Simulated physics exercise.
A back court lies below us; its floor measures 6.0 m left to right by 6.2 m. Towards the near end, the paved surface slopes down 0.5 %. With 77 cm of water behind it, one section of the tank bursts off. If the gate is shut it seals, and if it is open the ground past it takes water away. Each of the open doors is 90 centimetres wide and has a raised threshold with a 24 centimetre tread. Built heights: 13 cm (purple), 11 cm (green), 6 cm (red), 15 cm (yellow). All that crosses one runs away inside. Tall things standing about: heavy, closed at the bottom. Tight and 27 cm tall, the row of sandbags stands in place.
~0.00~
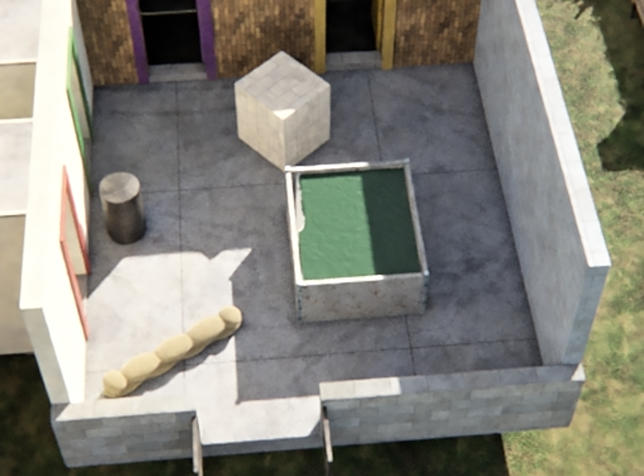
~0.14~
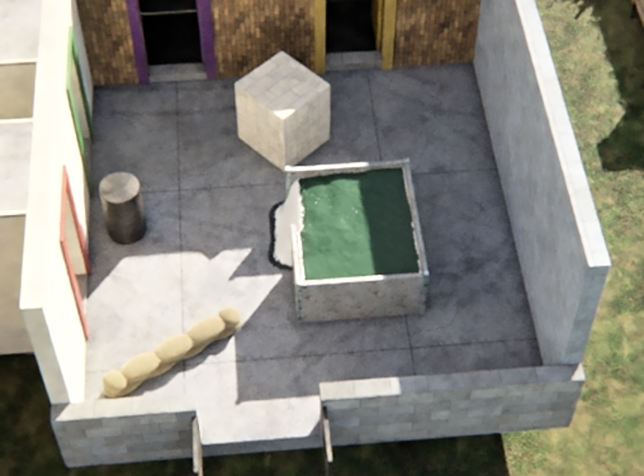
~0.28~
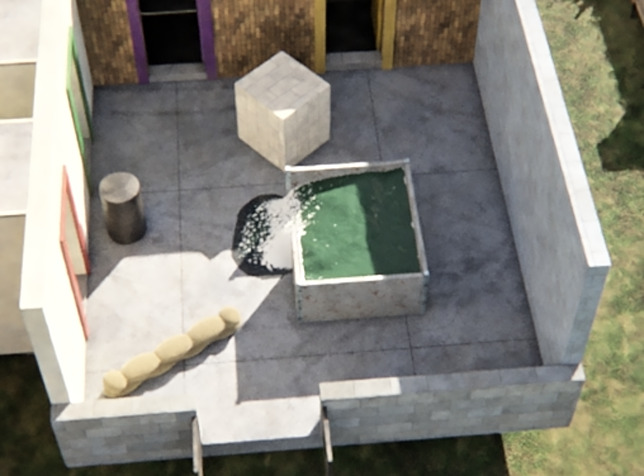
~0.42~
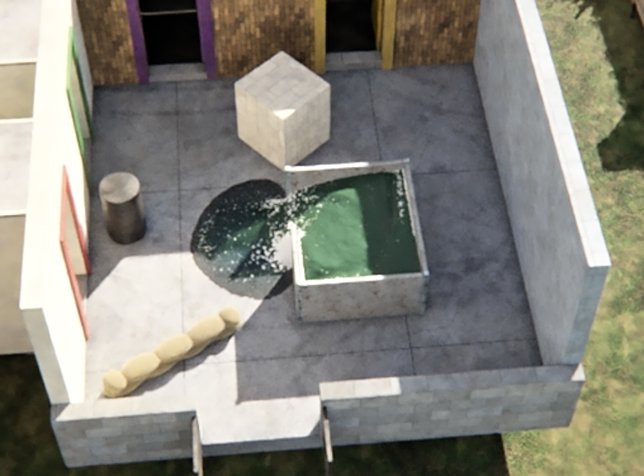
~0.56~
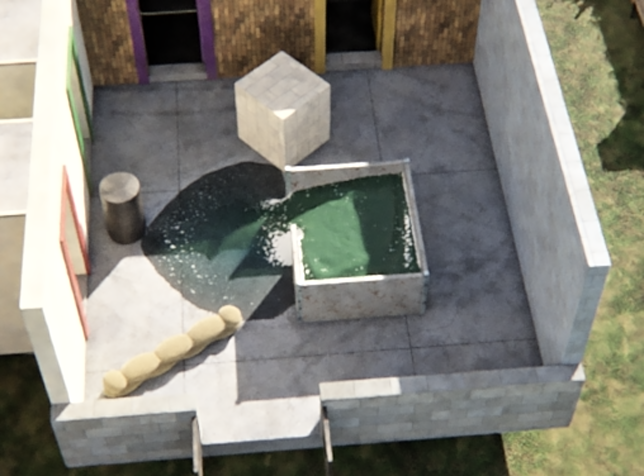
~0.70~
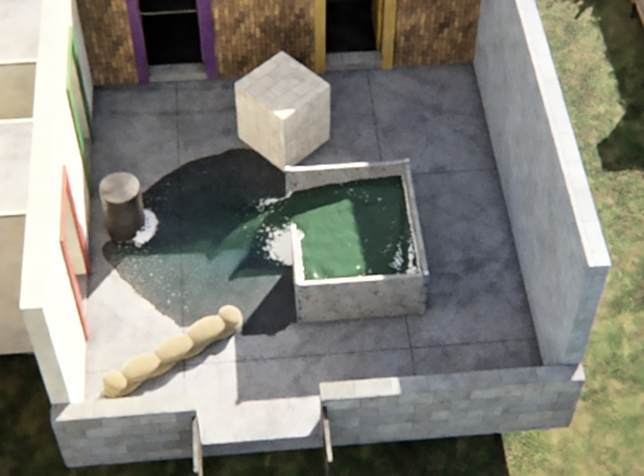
Green water bursts from the left side of a square, pale-walled tank in a grey paved court, seen from high above by a still camera. A pale block stands behind the tank, a dark round post and a tan row of sandbags to the left, and purple and yellow doorways behind. The water foams at the gap, fans leftward across the paving, and washes white around the post.
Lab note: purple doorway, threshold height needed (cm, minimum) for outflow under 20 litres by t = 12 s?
Approx. 8.5 cm.
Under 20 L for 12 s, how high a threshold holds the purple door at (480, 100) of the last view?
Minimum: Close to 7.0 cm.
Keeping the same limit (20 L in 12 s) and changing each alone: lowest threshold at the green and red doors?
Some 23 cm for green, some 25 cm for red.
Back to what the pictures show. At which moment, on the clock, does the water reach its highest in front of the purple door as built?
Around 3.0 seconds.
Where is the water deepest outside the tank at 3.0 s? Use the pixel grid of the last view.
At about pixel (94, 89).
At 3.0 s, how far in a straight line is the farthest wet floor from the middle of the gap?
Reach: Approx. 4.2 m.
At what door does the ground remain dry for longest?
Yellow.
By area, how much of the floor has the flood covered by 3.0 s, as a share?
I'd say near 40 percent is wet.
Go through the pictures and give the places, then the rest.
The first frame shows the tank at (355, 224) is whole and still, 77 cm deep; the purple door at (172, 33) is dry.
In the second frame, the gap is at (293, 225), the front 0.3 m out at (274, 258); the back of the tank holds 77 cm.
In the third frame, water pours out at (294, 225) and has run 0.8 m, to (240, 257); about 11 cm deep outside, 77 cm at the back.
In the fourth frame, the front is at (196, 250), 1.4 m from the gap at (294, 226); 2.0 m2 of floor is wet, 72 cm left at the back.
In the fifth frame, water pours out at (294, 226) and has run 2.0 m, to (149, 250); about 5 cm deep outside, 66 cm at the back.
In the sixth frame, water pours out at (294, 225) and has run 2.6 m, to (110, 253); about 5 cm deep outside, 66 cm at the back; 1.8 m in a straight line remain to the purple door at (172, 33).
After 1.4 s water covers 30 % of the floor, deepest (37 cm) near (153, 230); it has not reached the purple door.
After 3.0 s water covers 40 % of the floor, deepest (33 cm) near (94, 89); 14 cm at the purple door, 1 litre in over its 13 cm threshold.
After 12.0 s water covers 95 % of the floor, deepest (9 cm) near (493, 404); 6 cm at the purple door, 3 litres in over its 13 cm threshold.
At the purple door as built, the water arrived by 1.9 s and peaked near 14 cm at 3.0 s.
With a threshold of 7.5 cm, 32 litres would have come in within the 12 s; with 10 cm, 12 litres. So under 20 litres takes about 8.5 cm.
